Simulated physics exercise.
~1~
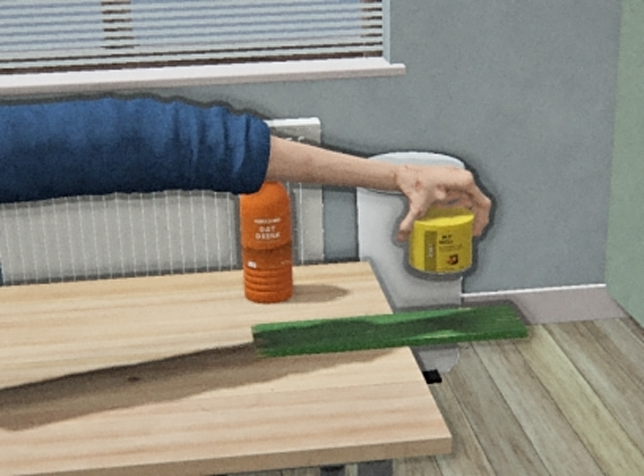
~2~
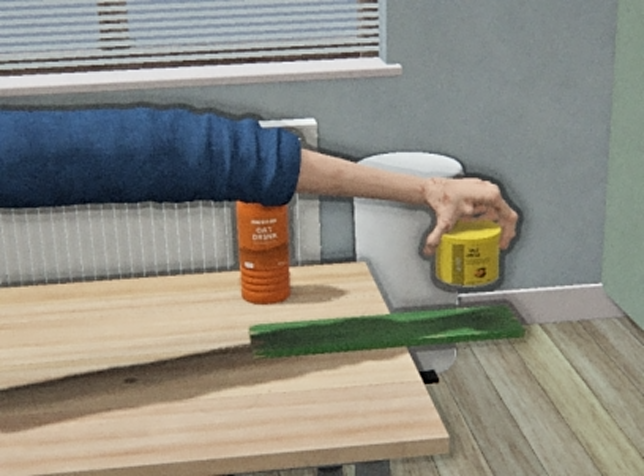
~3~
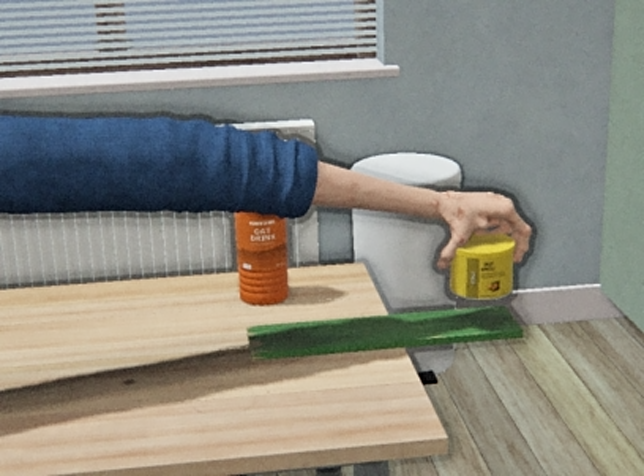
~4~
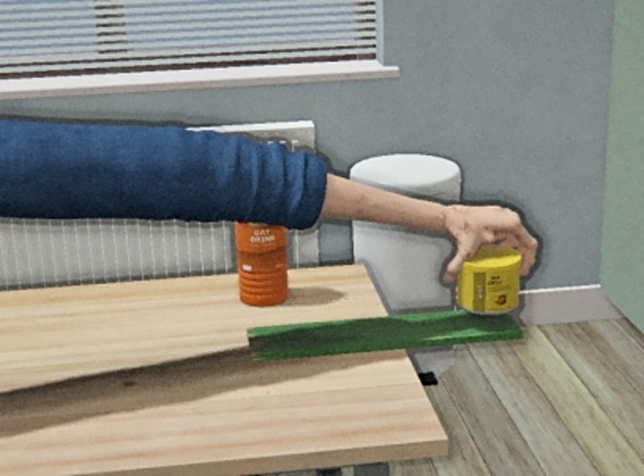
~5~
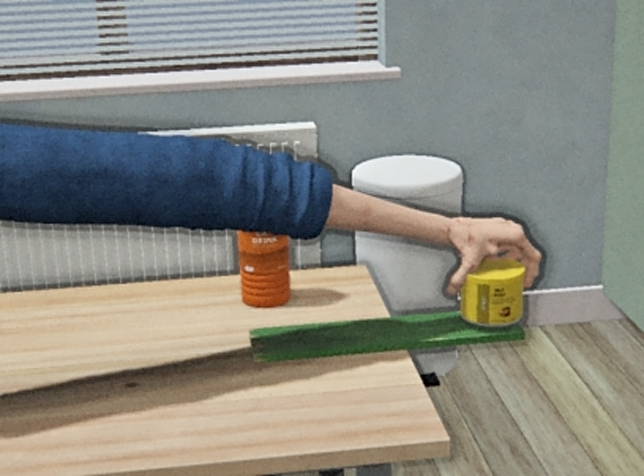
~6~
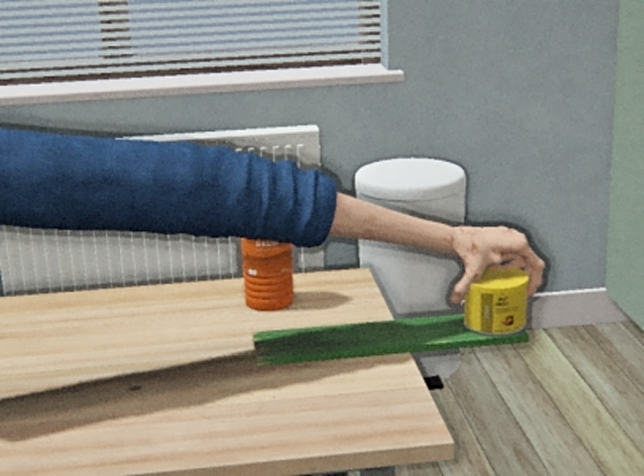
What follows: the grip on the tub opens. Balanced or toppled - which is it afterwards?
I expect it to lose its balance.
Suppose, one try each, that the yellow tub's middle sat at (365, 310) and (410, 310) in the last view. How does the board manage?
On the first try it remains balanced, and on the second it remains balanced.
Then, 0.50 s past the last view, yellow tub and green board now down on the floor or falling.
Then, 0.70 s past the last view, things are still on the move.
Finally, down on the floor or falling, yellow tub and green board; orange bottle still in place. The board tips off the edge.
